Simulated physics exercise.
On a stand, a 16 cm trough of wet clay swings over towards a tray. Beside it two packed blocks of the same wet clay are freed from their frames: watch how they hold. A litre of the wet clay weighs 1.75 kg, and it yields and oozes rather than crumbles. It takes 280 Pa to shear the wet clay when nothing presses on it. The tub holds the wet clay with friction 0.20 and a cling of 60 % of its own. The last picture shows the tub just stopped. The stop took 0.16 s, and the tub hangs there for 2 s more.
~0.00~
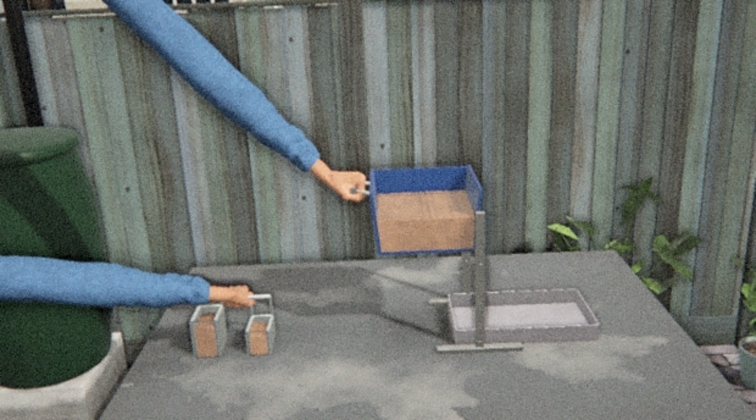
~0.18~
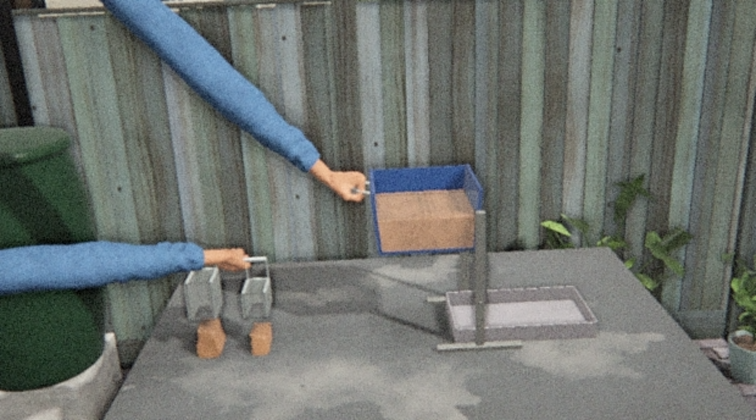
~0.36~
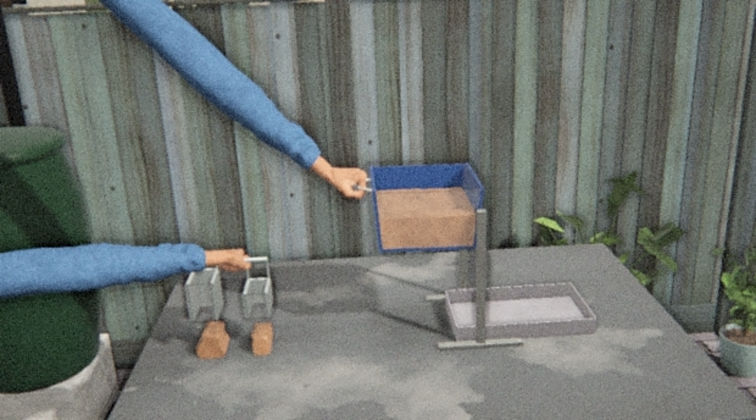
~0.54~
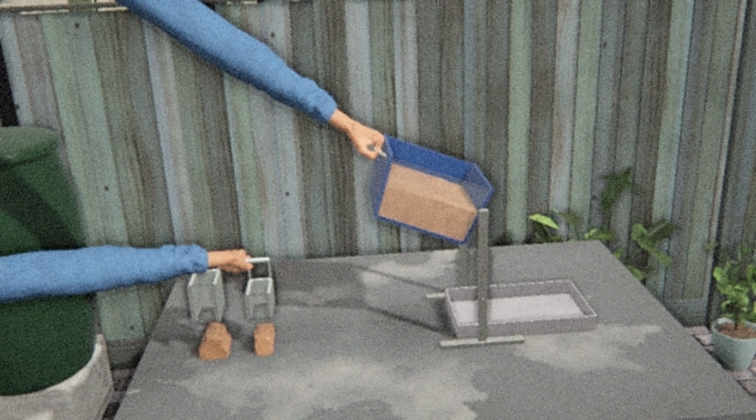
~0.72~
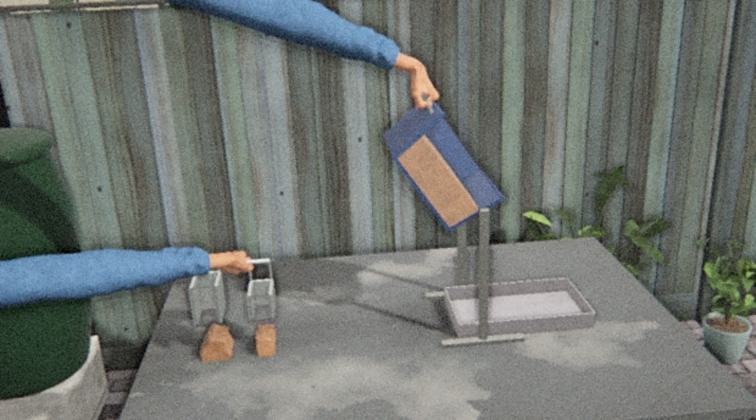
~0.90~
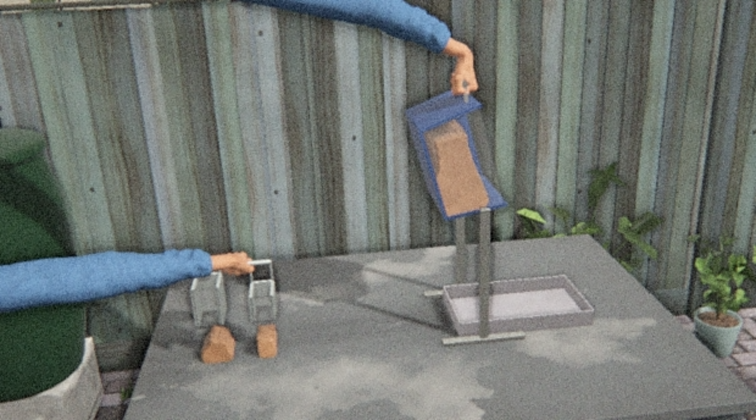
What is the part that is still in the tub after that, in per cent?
The part that is still in the tub after that is near 62 %.
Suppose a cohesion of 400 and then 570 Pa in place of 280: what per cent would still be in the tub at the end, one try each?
In turn about 65 %, 100 %.
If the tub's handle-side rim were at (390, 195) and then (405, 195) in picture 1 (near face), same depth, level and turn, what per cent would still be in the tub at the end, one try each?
In turn about 80 %, 100 %.
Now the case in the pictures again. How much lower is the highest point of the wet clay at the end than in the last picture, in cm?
About 12 cm.
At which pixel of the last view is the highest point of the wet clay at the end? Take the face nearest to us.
At about (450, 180).
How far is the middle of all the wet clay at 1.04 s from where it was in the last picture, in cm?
Some 5 cm.
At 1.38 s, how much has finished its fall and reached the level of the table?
About 14 %.
After 1.04 s, the tub is at 75 degrees and holds 94 %.
After 1.21 s, the tub is at 75 degrees and holds 71 %.
After 1.38 s, the tub is at 75 degrees and holds 65 %.
After 1.55 s, the tub is at 75 degrees and holds 65 %.
After 2.90 s, the tub is at 75 degrees and holds 62 %.
